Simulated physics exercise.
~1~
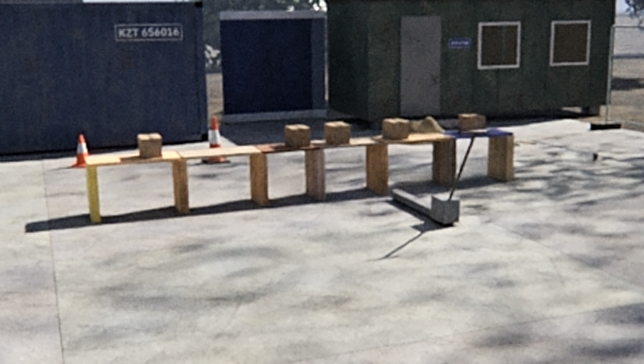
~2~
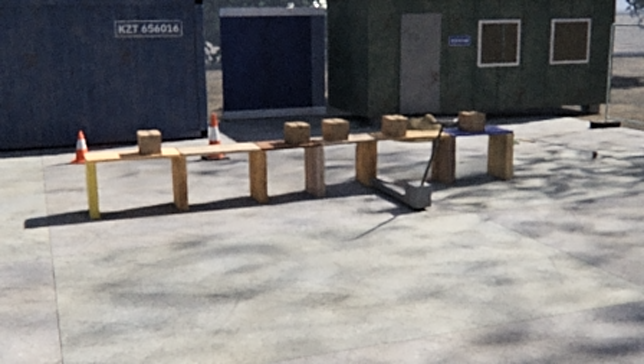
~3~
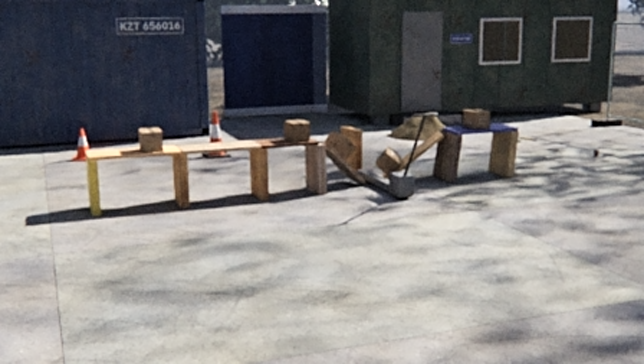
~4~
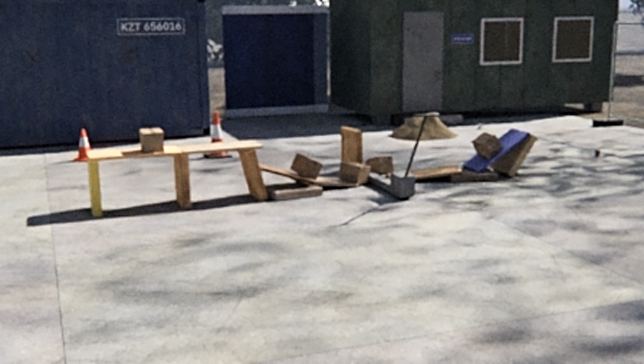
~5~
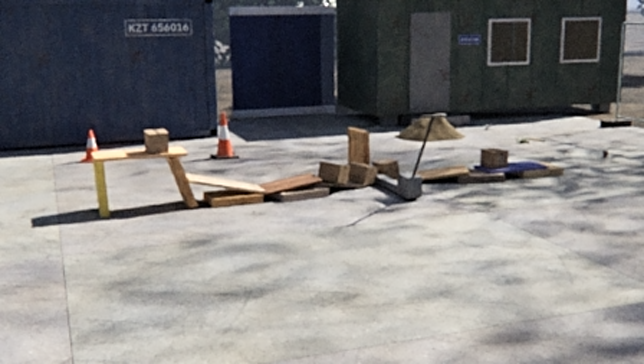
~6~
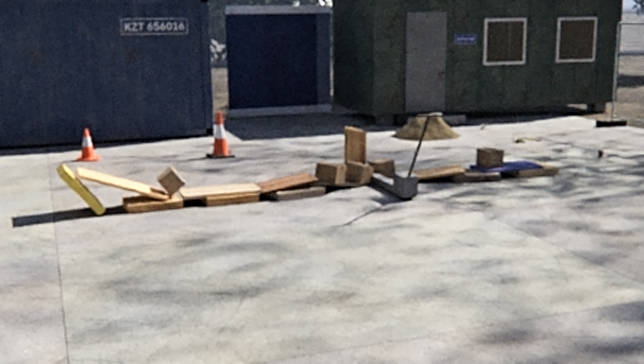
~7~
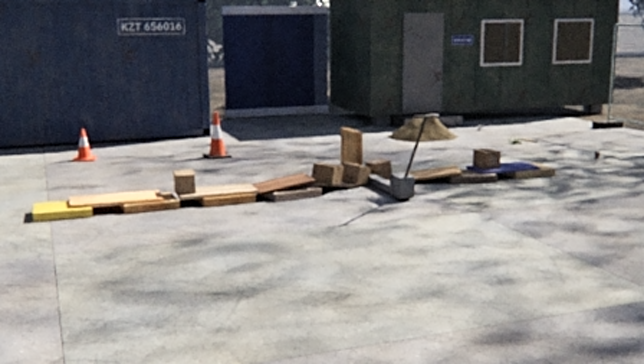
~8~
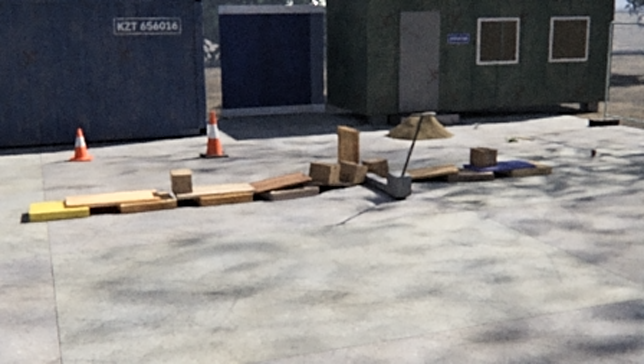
On a concrete yard in front of shipping containers, a metal jack slid in under a long row of boards on timber uprights, and the row collapsed from there outward, the yellow upright toppling last, leaving boards and boxes lying low across the ground.
